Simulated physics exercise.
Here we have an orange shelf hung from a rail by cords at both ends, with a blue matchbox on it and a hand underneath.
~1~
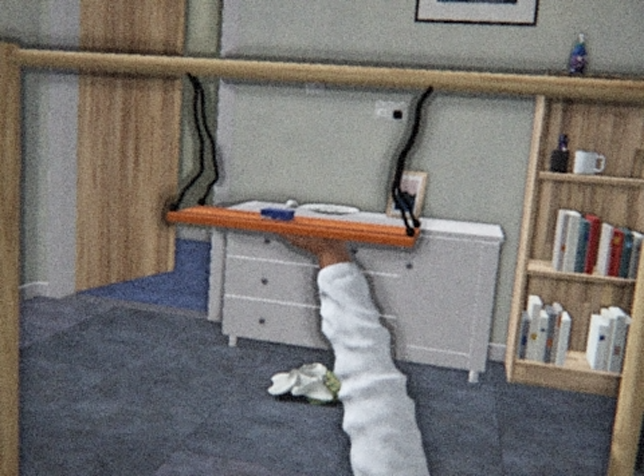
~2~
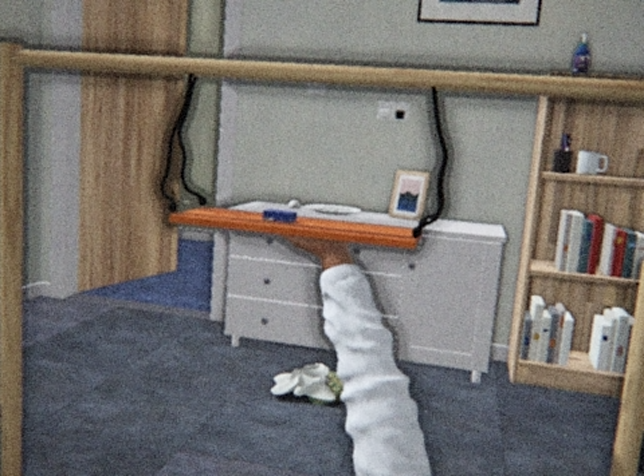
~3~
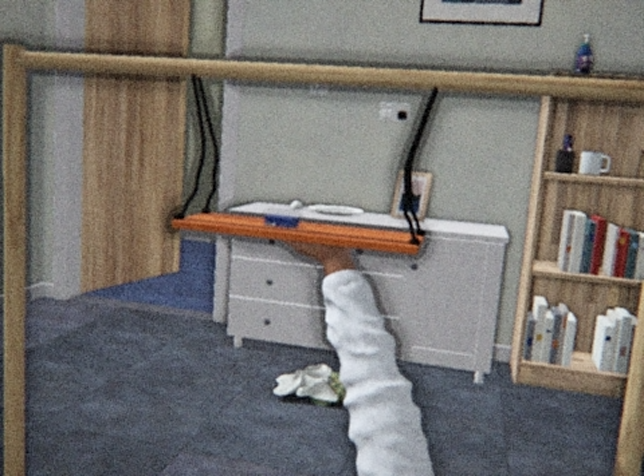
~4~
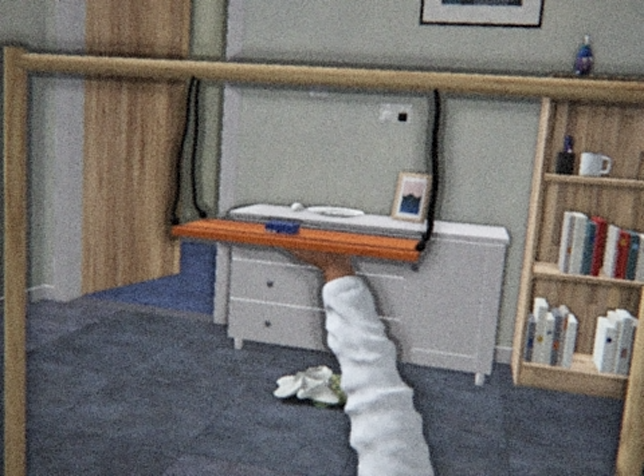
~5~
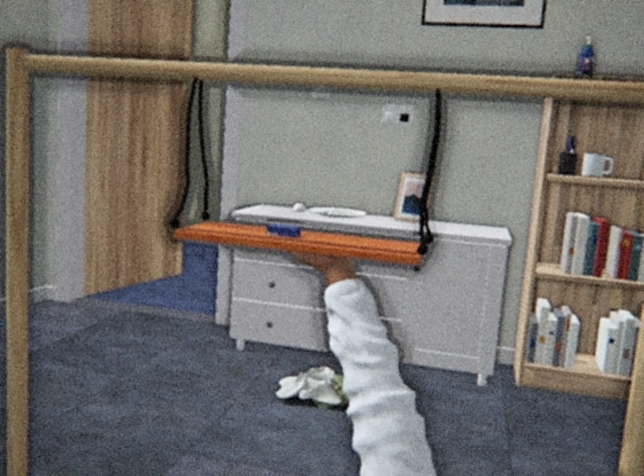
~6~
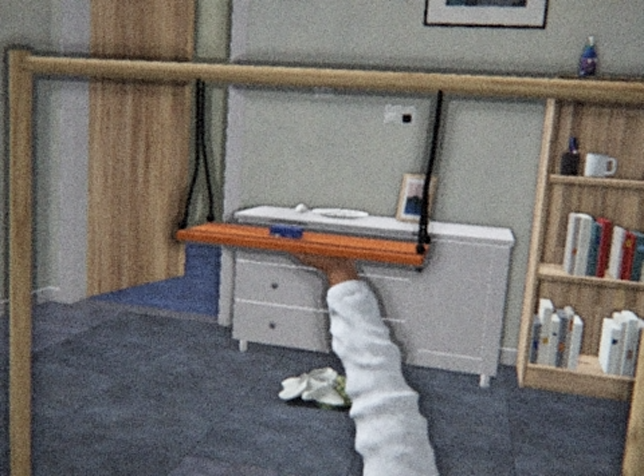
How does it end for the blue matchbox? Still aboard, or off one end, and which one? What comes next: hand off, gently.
It ends still aboard.
Then, 0.42 s later than the last view, board level; matchbox on the board near (286, 235).
Finally, board level; matchbox on the board near (286, 236). The blue matchbox stays on the board.
